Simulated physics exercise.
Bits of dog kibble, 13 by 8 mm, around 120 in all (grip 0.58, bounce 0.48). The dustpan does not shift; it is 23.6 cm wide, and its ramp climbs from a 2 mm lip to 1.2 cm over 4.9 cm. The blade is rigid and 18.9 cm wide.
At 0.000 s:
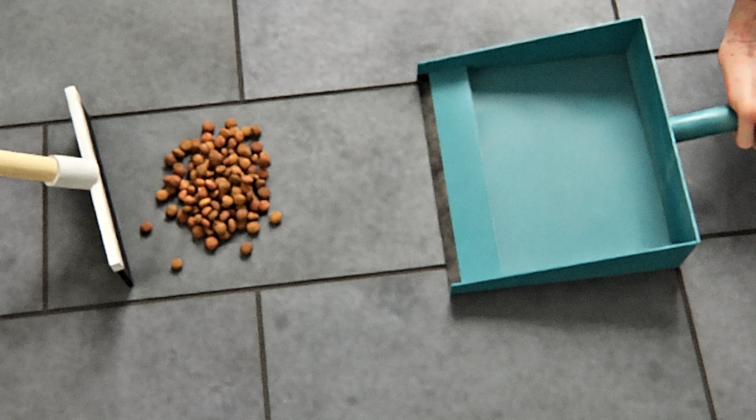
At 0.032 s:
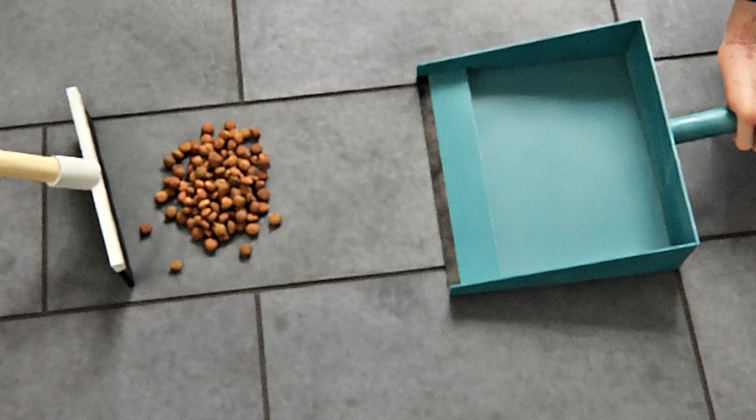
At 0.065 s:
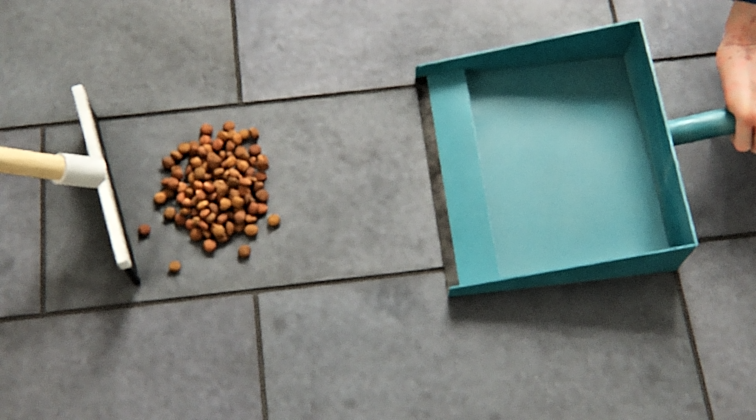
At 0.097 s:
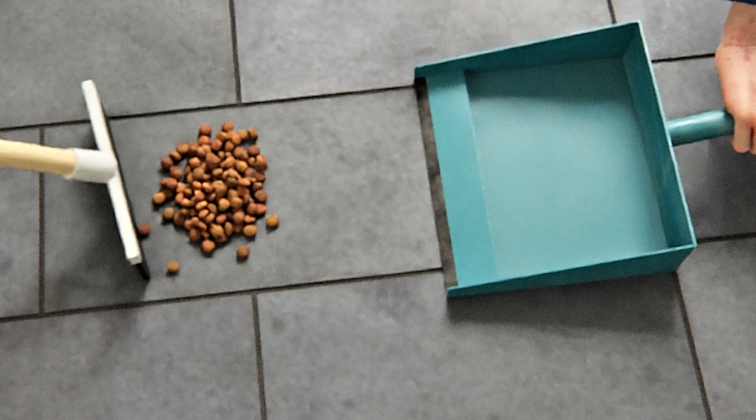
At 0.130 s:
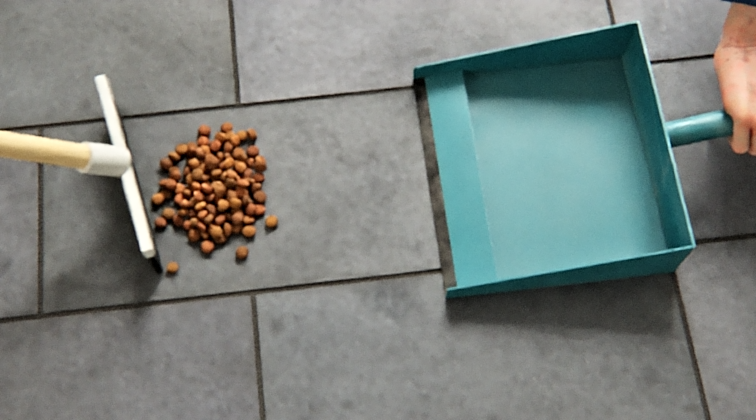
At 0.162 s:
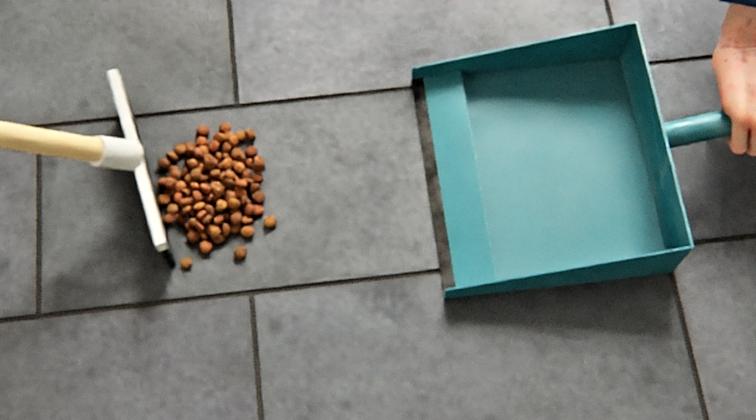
A white-bladed squeegee with a pale wooden handle slides rightward across gray floor tiles and meets the left edge of a pile of brown kibble, nudging a few pieces, while a hand holds a teal dustpan still at right.
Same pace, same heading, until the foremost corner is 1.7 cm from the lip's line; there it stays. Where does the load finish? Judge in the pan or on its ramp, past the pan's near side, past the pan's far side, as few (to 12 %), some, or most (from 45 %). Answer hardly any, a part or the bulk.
Pan: A part, near side: Hardly any, far side: A part.
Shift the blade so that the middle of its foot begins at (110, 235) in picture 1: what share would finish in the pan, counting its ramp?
Some 20 per cent.
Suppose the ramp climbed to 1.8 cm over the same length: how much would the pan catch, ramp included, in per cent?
Then about 20 per cent.
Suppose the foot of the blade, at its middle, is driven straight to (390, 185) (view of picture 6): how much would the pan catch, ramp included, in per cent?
Some 20 per cent.
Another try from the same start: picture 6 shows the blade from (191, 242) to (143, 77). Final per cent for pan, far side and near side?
Pan 30, far 20, near 0.
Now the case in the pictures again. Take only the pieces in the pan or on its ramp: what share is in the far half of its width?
About 100 per cent.
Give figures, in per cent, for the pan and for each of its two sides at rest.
Pan 20, near side 0, far side 25.
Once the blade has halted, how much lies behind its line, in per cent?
Some 20 per cent.
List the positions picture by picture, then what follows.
The first picture shows blade from (117, 264) to (73, 97), moved 0.0 cm, 0 of the pieces shifted so far; middle of the pieces at (219, 186); pan at (562, 165).
The second picture shows blade from (119, 265) to (75, 97), moved 0.2 cm, 0 of the pieces shifted so far; middle of the pieces at (218, 188).
The third picture shows blade from (124, 262) to (81, 95), moved 0.9 cm, 0 of the pieces shifted so far; middle of the pieces at (216, 189).
The fourth picture shows blade from (135, 257) to (90, 91), moved 2.1 cm, 0 of the pieces shifted so far; middle of the pieces at (215, 190).
The fifth picture shows blade from (149, 251) to (104, 85), moved 3.5 cm, 1 of the pieces shifted so far; middle of the pieces at (214, 190).
The sixth picture shows blade from (161, 244) to (116, 79), moved 5.0 cm, 7 of the pieces shifted so far; middle of the pieces at (213, 190); pan at (557, 170). The blade's pace is about 0.44 m/s, heading 21 degrees away from the viewer's side.
After 0.44 s, middle of the blade 16 cm from the lip; 0 % over the lip, far side 5 %, near side 0 %.
Then, at 0.63 s, middle of the blade 8 cm from the lip; 0 % over the lip, far side 15 %, near side 0 %.
After 0.93 s, middle of the blade 4 cm from the lip; 20 % over the lip, far side 25 %, near side 0 %.
By 1.2 s all is still; pan 20 %, near side 0 %, far side 25 %, in front of the lip or behind the blade 55 %.
